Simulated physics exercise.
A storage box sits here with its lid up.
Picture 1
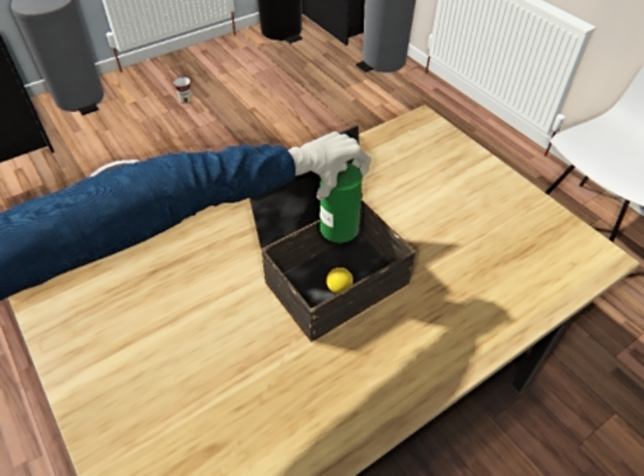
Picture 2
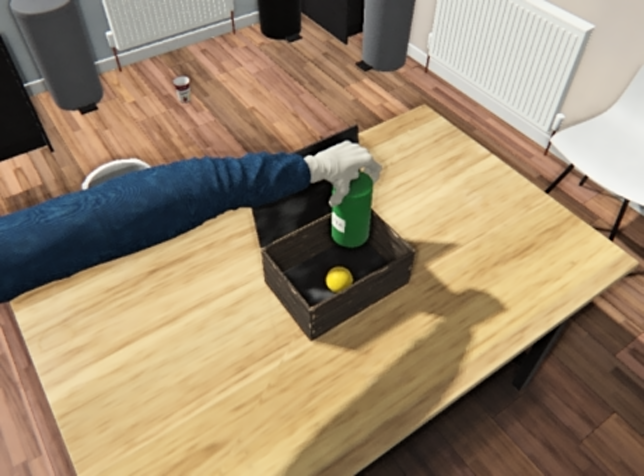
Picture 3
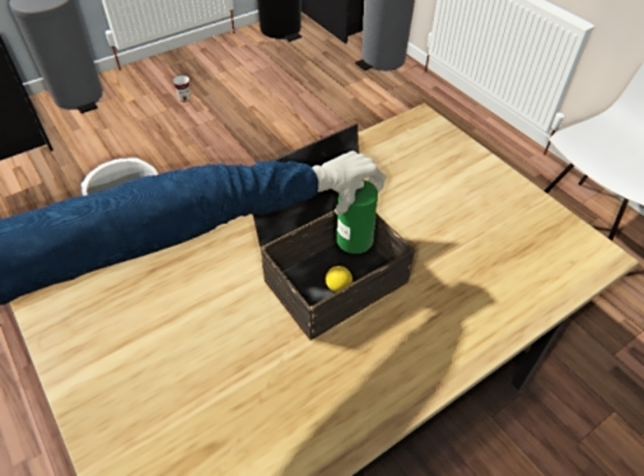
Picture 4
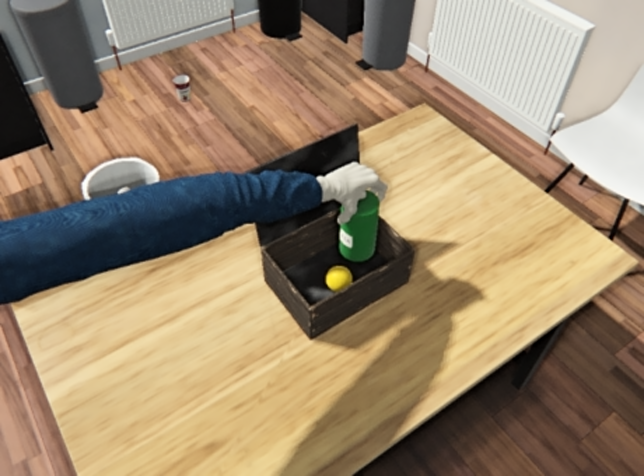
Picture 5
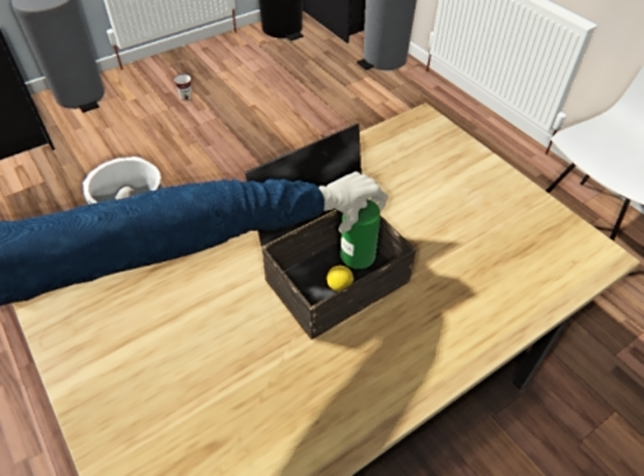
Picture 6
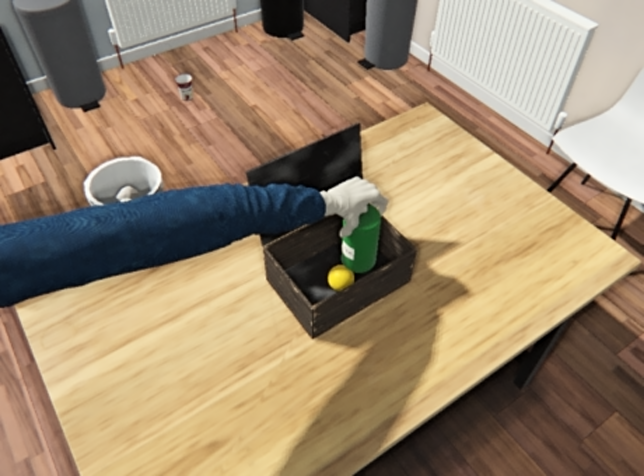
A gloved hand in a blue sleeve lowering a green jar into an open dark storage box beside a yellow lemon.
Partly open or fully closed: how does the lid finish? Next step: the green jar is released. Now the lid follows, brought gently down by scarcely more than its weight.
Fully closed.
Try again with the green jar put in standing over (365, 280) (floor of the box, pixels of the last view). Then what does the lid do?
Then the lid won't shut, as it turns out.
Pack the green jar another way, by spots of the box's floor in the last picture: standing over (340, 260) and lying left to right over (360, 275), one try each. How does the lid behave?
In the first case it gets propped open; in the second case it comes fully down.
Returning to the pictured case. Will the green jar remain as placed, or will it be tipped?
Simply put, the green jar gets tilted.
Then, 0.40 s on from there, green jar on its side near (361, 258); yellow lemon shifted about its own width.
Then, 1.40 s on from there, lid 72° above the rim; green jar on its side near (357, 258); yellow lemon shifted about its own width.
Then, 2.00 s on from there, lid 26° above the rim; green jar on its side near (356, 257); yellow lemon shifted about its own width.
In the end, lid shut; toppled in the box, green jar; moved from the start, yellow lemon. At the end, from the last picture's camera, green jar near (355, 256).
